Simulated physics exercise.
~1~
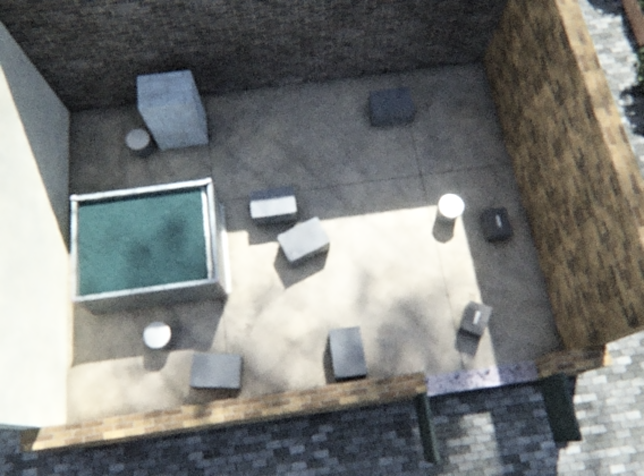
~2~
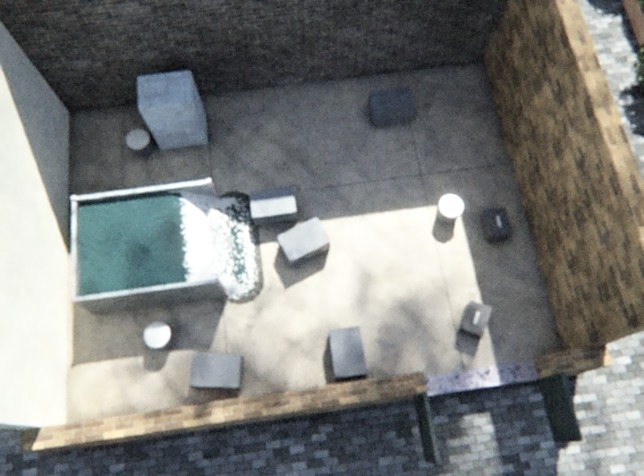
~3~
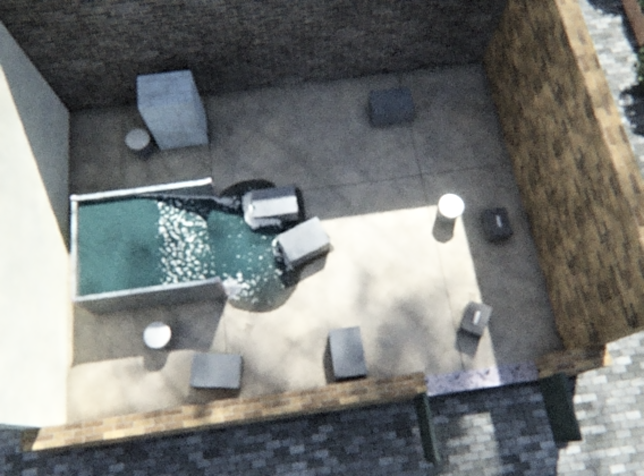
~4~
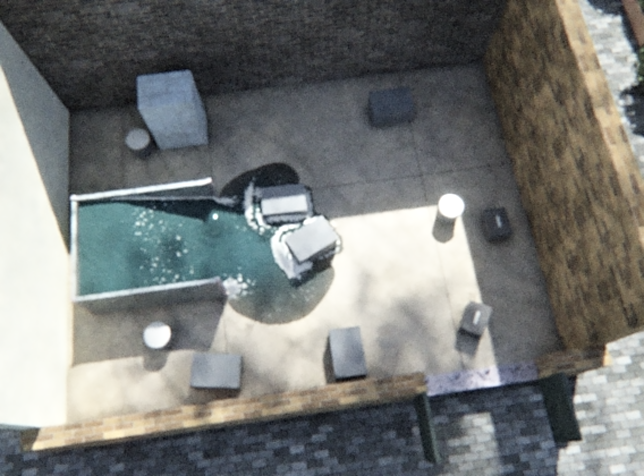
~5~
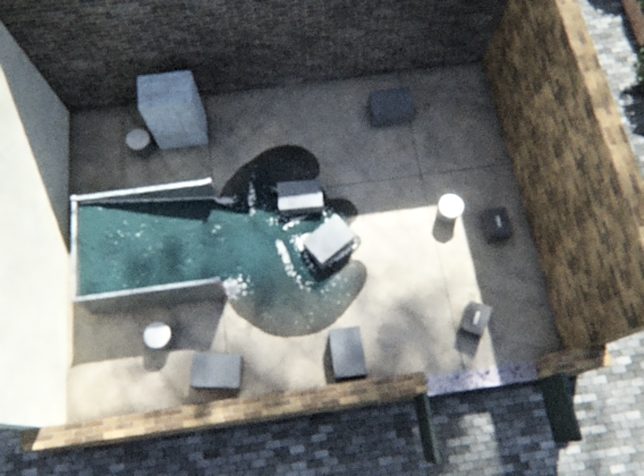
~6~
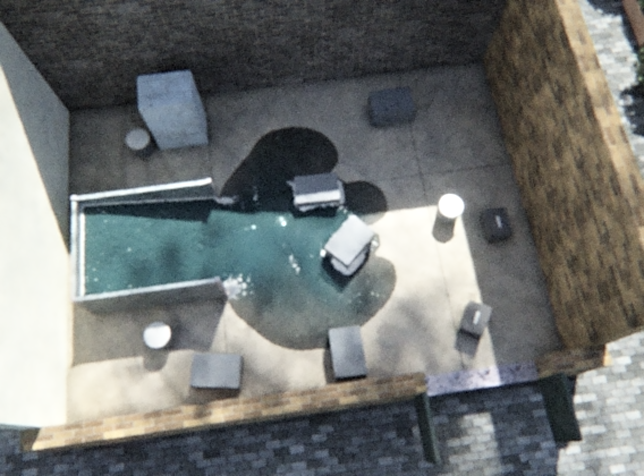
Green water bursting from the right side of a tank in a walled yard, spreading outward and pushing two grey crates rightward.
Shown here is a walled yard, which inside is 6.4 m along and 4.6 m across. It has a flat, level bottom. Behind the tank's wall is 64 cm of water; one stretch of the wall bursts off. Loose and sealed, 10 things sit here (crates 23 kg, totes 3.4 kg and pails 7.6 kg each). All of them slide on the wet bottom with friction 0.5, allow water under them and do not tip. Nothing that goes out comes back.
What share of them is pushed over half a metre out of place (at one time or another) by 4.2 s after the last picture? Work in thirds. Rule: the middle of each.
It is a third or more but does not reach two thirds.
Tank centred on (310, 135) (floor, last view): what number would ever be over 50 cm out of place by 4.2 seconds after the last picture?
4.
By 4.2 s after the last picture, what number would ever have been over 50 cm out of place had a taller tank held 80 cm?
Then it comes to 7.
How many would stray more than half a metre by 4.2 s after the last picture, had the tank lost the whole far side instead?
Result: 3 of them.
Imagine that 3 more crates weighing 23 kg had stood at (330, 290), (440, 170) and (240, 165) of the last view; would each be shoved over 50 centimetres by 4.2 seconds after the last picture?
Taking them one by one: It goes beyond, then it goes beyond, then it stays within.
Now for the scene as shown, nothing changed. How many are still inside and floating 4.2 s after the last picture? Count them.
Count: 3.
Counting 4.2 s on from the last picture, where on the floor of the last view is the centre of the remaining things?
Centred roughly on (367, 248).
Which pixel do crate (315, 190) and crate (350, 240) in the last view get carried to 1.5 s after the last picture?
About (449, 122) for the first and (532, 268) for the second.
Then, 0.4 s after the last picture 2 of 10 are over 50 cm from their spots; 0 afloat.
Then, 1.5 s after the last picture 4 of 10 are over 50 cm from their spots; 2 afloat.
Then, 2.8 s after the last picture 5 of 10 are over 50 cm from their spots; 5 afloat.
Then, 4.2 s after the last picture 5 of 10 are over 50 cm from their spots, and 6 have been at some point; 3 afloat.
